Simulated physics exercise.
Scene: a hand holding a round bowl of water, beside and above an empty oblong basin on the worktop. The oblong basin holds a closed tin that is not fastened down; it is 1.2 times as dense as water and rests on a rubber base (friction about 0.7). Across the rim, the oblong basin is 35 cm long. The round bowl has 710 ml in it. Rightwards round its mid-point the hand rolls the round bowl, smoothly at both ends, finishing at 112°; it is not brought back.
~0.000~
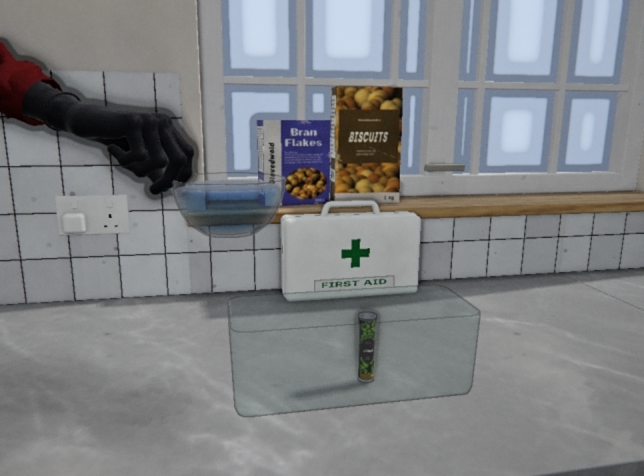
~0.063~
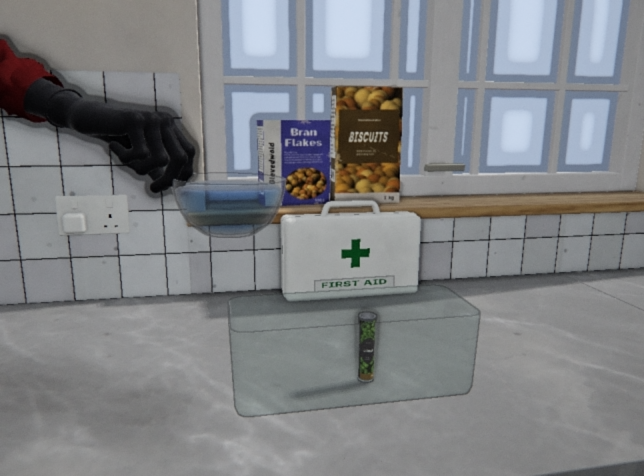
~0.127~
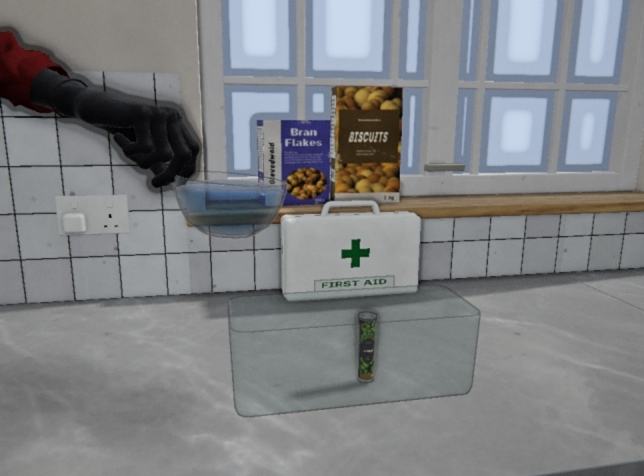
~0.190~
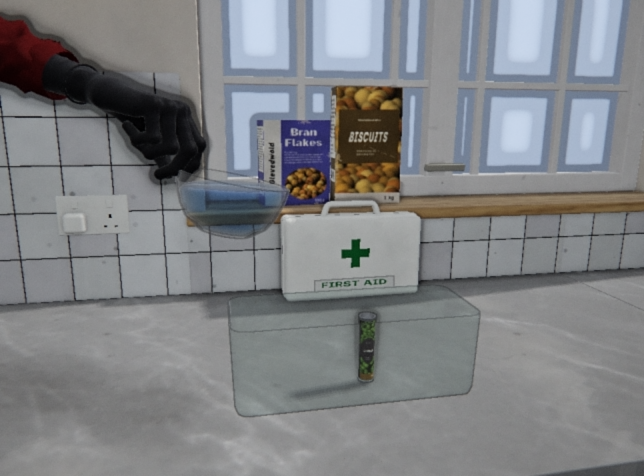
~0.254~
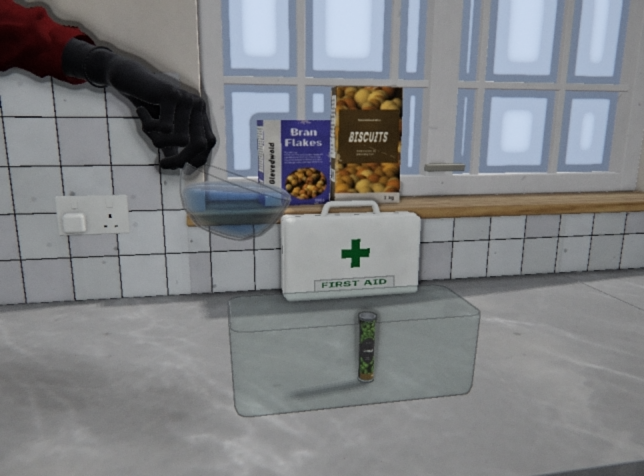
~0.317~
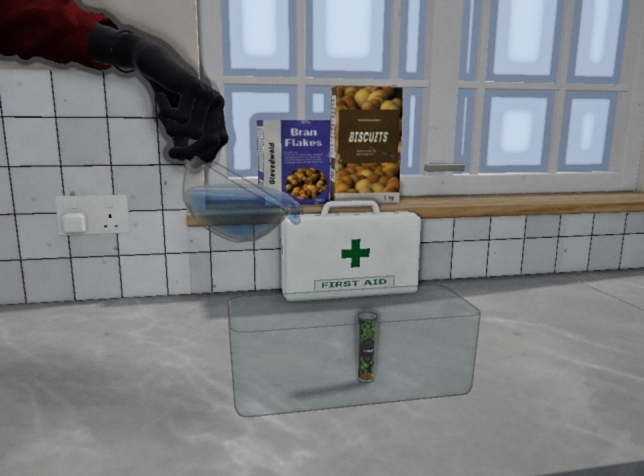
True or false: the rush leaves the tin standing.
True.
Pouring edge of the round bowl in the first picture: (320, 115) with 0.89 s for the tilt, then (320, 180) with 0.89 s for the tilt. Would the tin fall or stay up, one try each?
In the first try it comes down; in the second it comes down.
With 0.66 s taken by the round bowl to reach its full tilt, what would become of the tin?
The tin stays balanced.
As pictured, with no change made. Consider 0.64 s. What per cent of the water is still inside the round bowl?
About 14 percent.
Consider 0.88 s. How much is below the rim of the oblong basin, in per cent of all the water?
About 98 %.
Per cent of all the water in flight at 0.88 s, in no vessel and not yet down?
Near 2 in a hundred.
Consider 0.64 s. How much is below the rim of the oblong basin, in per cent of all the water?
50 %, roughly.
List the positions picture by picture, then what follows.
In the first picture, tilt 0°; pouring edge (284, 179); surface from (175, 187) to (281, 185); the oblong basin's rim runs from (229, 315) to (462, 299); the tin's top is at (367, 319).
In the second picture, tilt 1°; pouring edge (285, 180); surface from (175, 187) to (281, 186).
In the third picture, tilt 6°; pouring edge (286, 184); surface from (177, 186) to (283, 188).
In the fourth picture, tilt 12°; pouring edge (288, 191); surface from (179, 185) to (286, 189).
In the fifth picture, tilt 21°; pouring edge (289, 200); surface from (183, 187) to (287, 193); 2 per cent is over the edge.
In the sixth picture, tilt 32°; pouring edge (289, 210); surface from (186, 190) to (288, 203); 9 per cent is over the edge.
Then, 0.64 s in, the tilt is 91° and 15 per cent is still to pour; the tin stands where it began.
Then, 0.88 s in, the tilt is 112° and 0 per cent is still to pour; the tin stands where it began.
Then, 1.12 s in, the tilt is 112° and 0 per cent is still to pour; the tin stands where it began.
Then, 1.39 s in, the tilt is 112° and 0 per cent is still to pour; the tin stands where it began.
Finally, the tin stands where it began.
